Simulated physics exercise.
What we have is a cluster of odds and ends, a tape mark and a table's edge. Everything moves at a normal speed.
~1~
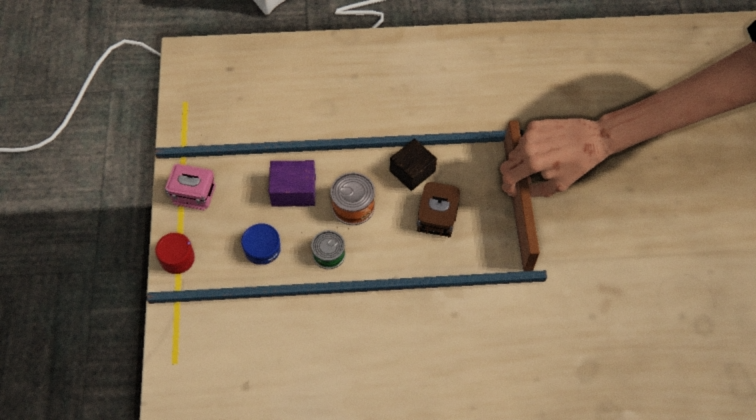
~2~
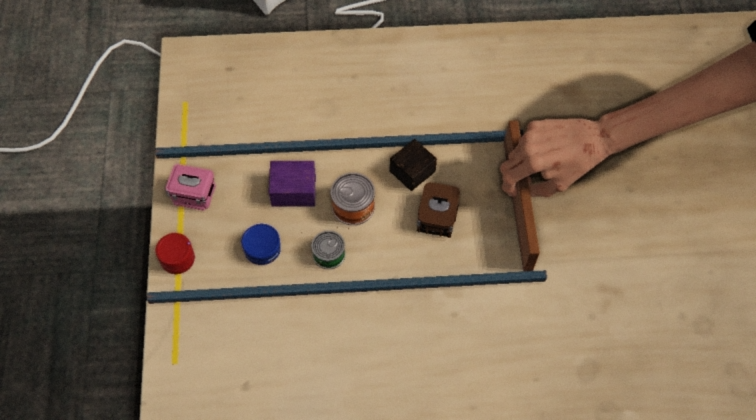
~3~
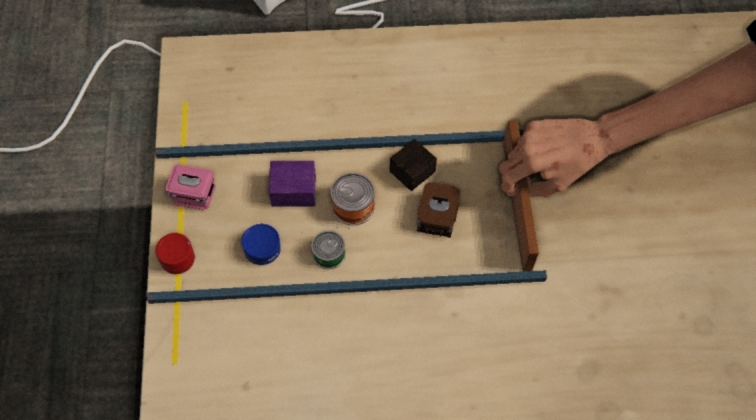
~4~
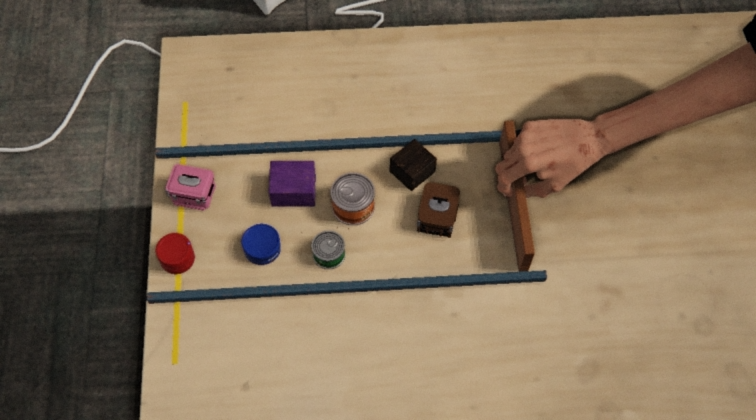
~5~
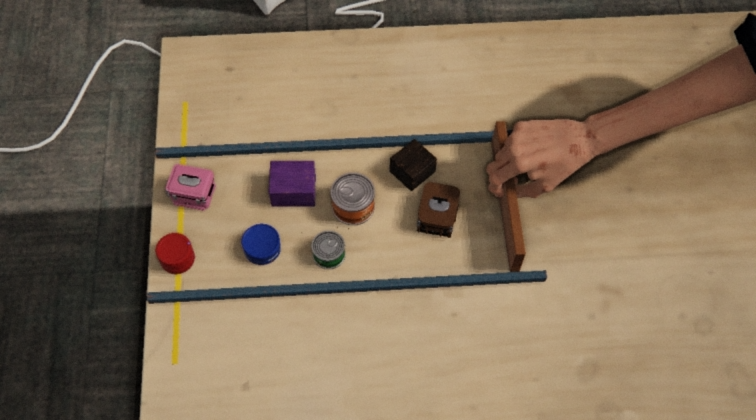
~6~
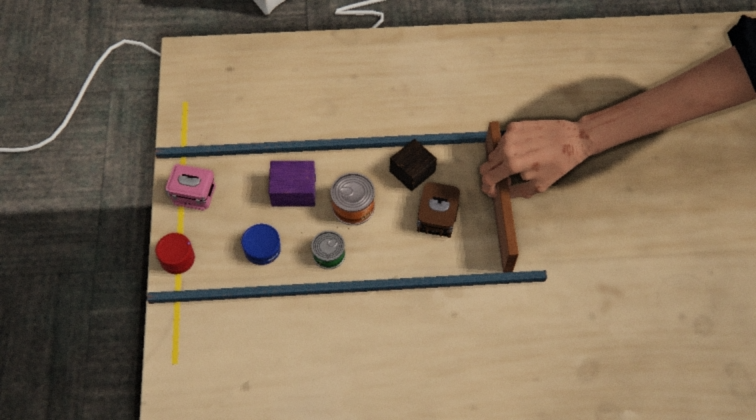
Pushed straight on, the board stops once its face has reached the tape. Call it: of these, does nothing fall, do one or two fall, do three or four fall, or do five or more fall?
Five or more fall.
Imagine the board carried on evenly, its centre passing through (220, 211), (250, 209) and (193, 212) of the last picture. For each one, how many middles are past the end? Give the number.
2, 0 and 5.
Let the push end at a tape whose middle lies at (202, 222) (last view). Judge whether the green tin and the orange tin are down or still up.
Result: Green tin stays, orange tin comes off.
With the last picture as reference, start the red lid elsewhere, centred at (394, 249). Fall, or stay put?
Note: From that start it hangs on.
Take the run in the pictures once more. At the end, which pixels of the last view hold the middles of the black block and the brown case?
Black block at about (163, 167), brown case at about (160, 227).
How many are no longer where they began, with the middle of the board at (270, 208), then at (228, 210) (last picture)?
Well, it's 7 at the first one and 8 at the second.
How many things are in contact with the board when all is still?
It's 3.
Soon after, none off yet; red lid at rest near (176, 254); pink case at rest near (192, 187); blue tub at rest near (262, 245).
At rest, the number that fall off is five or more; fallen, orange tin, purple block, blue tub, pink case and red lid.
